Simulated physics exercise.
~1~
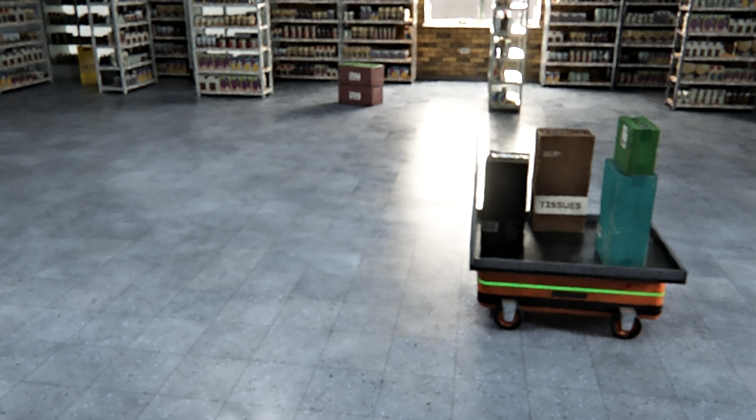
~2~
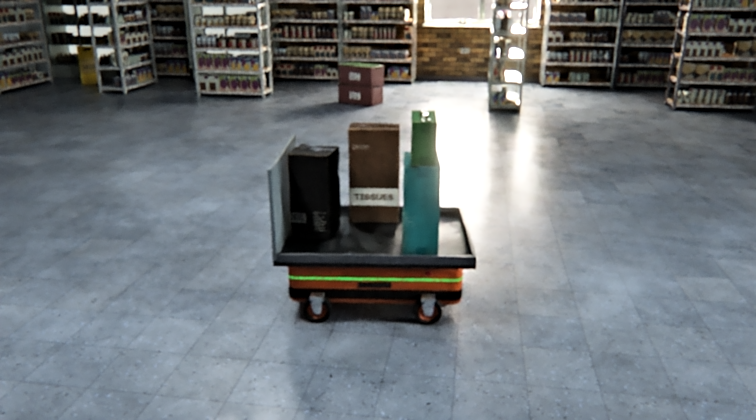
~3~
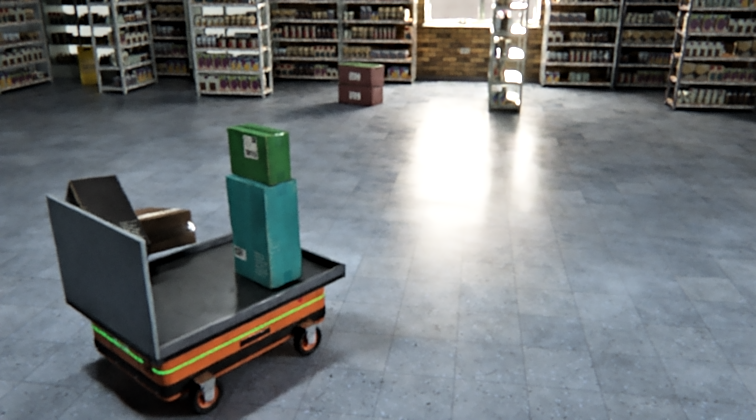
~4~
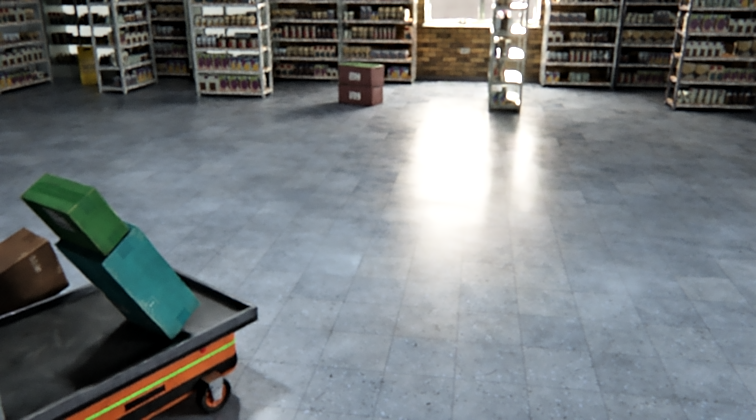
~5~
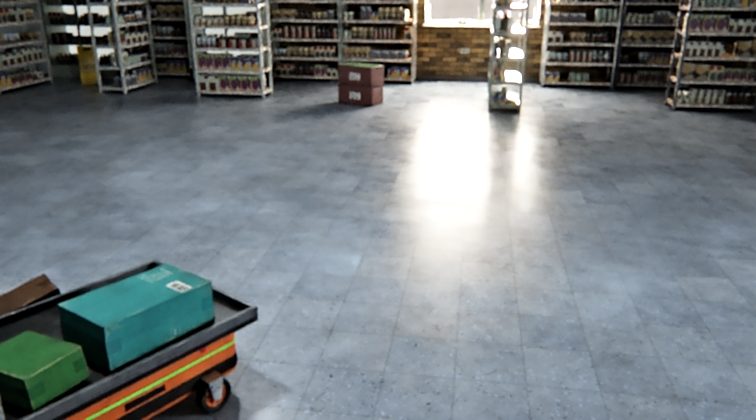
In a warehouse lined with stocked shelves, a low orange cart carrying four upright boxes rolls left and curves toward the viewer; the black and brown boxes topple first, then the stacked turquoise and green boxes tip over and end lying on the cart at lower left.
